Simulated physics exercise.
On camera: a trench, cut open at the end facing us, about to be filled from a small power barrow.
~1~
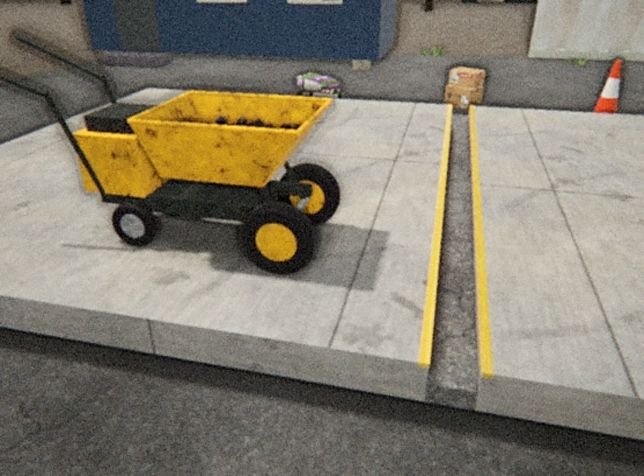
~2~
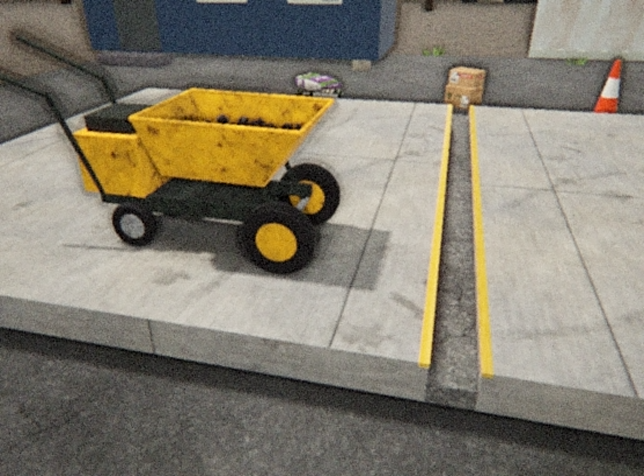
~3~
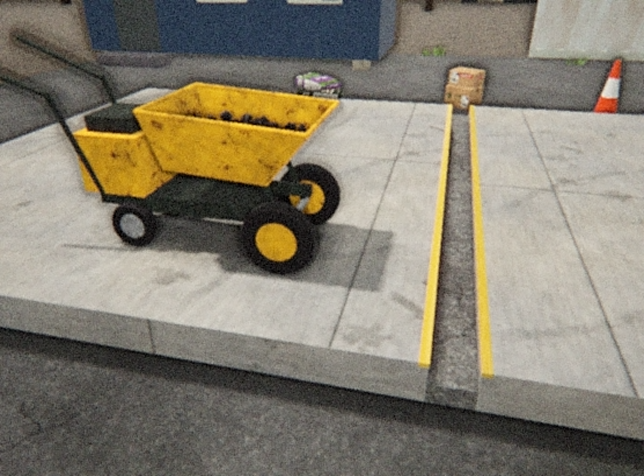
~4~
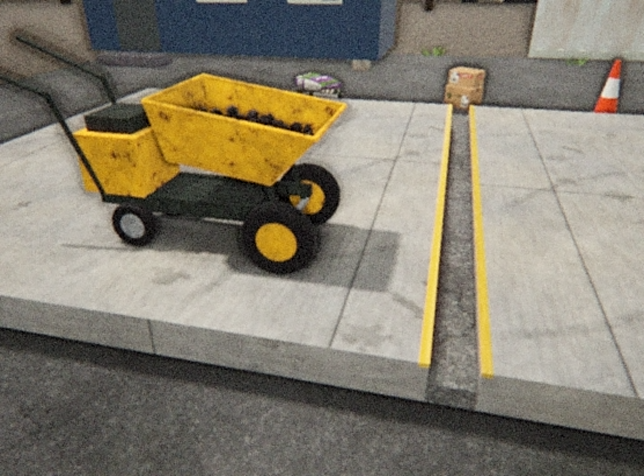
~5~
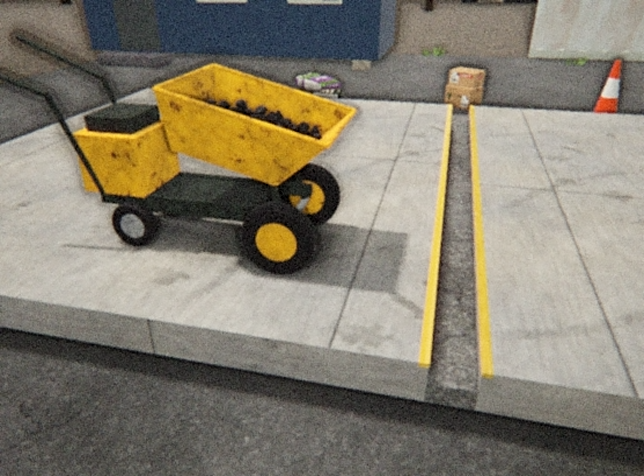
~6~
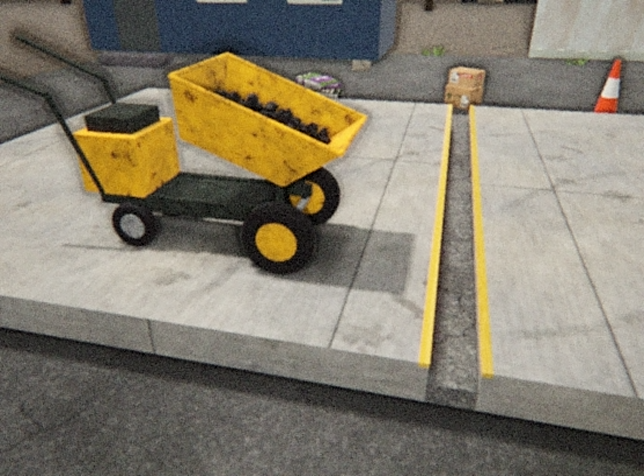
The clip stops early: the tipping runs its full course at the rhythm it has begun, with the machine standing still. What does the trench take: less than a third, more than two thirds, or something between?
In the trench: From one third to two thirds.
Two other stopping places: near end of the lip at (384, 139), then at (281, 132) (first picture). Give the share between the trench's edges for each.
In turn 20 and 40 in a hundred.
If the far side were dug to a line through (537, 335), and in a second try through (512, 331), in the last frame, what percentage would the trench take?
Roughly 60 per cent, and 60 per cent.
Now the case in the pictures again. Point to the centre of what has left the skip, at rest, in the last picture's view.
At about (445, 262).
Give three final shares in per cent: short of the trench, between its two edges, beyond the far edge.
About: Short 40, between 50, beyond 5 per cent.
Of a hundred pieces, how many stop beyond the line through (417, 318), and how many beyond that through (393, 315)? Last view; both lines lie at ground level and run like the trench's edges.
First some 70, then 80 per cent.
Shortly afterwards, skip tipped steeply; the whole lot in the skip.
Next, skip tipped right over; the bulk in the skip; a little short of the trench; only a few in or heaped over the trench; only a few falling.
Some moments later, skip tipped right over; a little in the skip; near a third short of the trench; near half in or heaped over the trench; a little beyond it.
In the end, skip tipped right over; only a few in the skip; near a third short of the trench; near half in or heaped over the trench; a little beyond it.
